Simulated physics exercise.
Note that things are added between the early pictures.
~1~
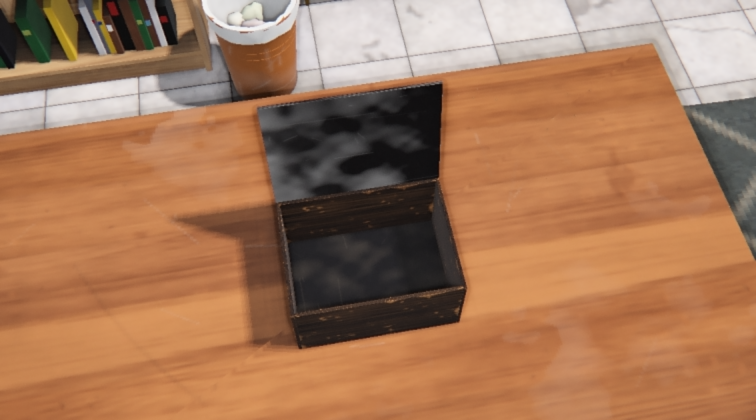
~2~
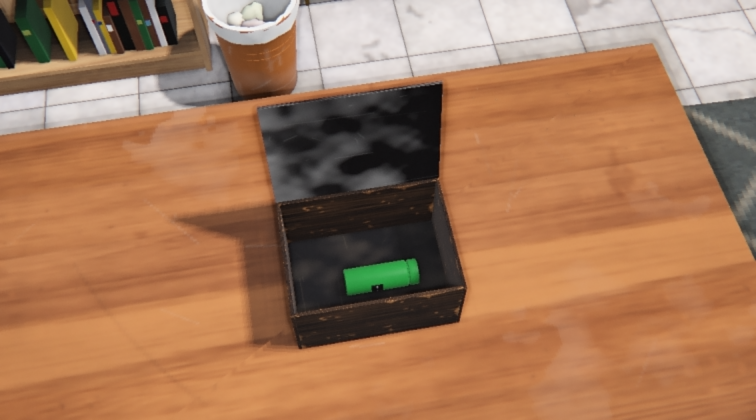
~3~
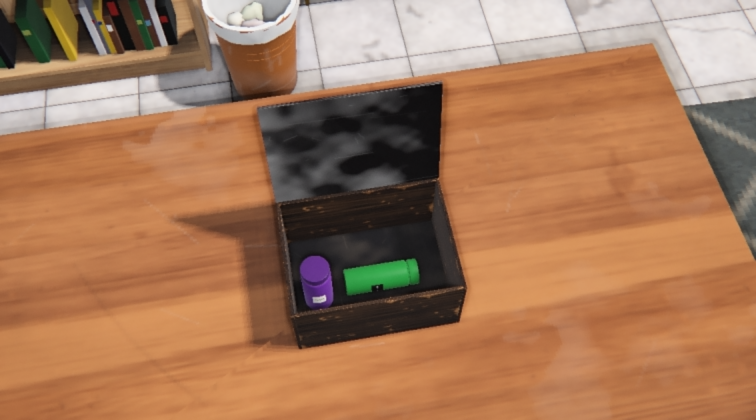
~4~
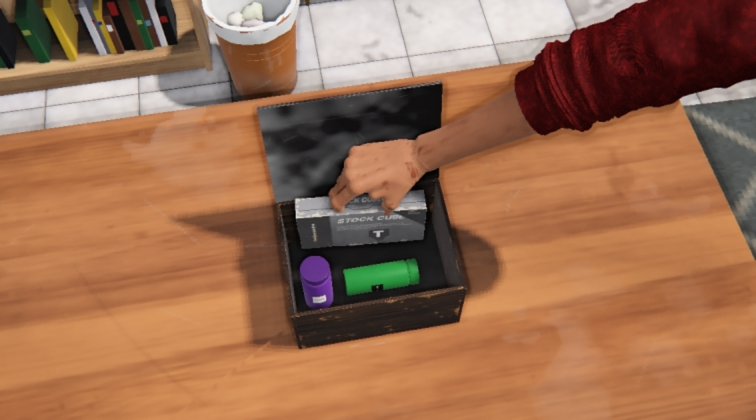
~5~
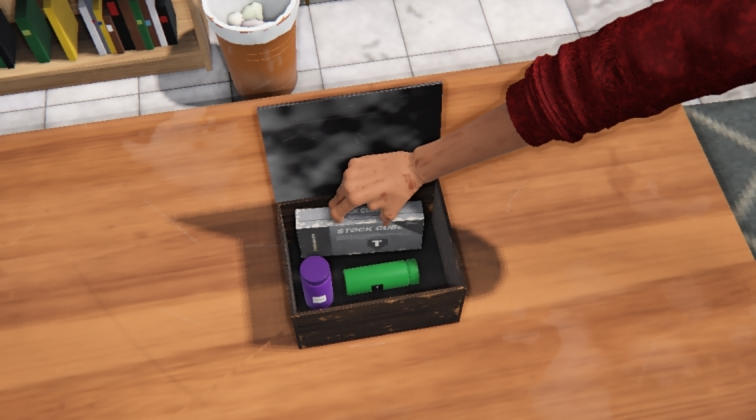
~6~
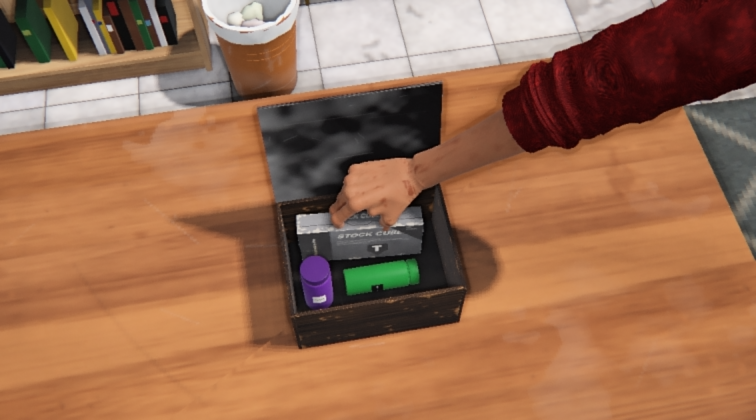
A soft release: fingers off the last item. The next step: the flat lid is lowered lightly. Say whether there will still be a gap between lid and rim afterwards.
There will be no gap.
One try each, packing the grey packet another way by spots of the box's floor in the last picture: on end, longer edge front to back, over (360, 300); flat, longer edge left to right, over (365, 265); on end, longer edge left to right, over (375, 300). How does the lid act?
On the first attempt the lid remains open a bit, on the second it settles shut, and on the third it remains open a bit.
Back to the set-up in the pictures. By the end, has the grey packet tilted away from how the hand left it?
It stays as it was set.
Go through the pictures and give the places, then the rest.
The last thing is not in view yet, in the first picture.
The last thing is not in view yet; green shaker (381, 277), in the second picture.
The last thing is not in view yet; green shaker (381, 277), in the third picture.
Coming down; grey packet (362, 220); green shaker (381, 277), in the fourth picture.
Coming down; grey packet (360, 230); green shaker (381, 277), in the fifth picture.
Put in, still held; grey packet (360, 235); green shaker (381, 277), in the sixth picture.
Then, 1.00 s past the last view, lid starting down; grey packet displaced a little near (362, 245); green shaker displaced a little.
Then, 1.60 s past the last view, lid 59° above the rim; grey packet displaced a little near (362, 245); green shaker displaced a little.
Then, 2.10 s past the last view, lid 15° above the rim; grey packet displaced a little near (362, 245); green shaker displaced a little.
Finally, lid shut; moved from the start, grey packet; the other 2 still in place. Final places as the last picture's camera would see them, grey packet near (362, 245).
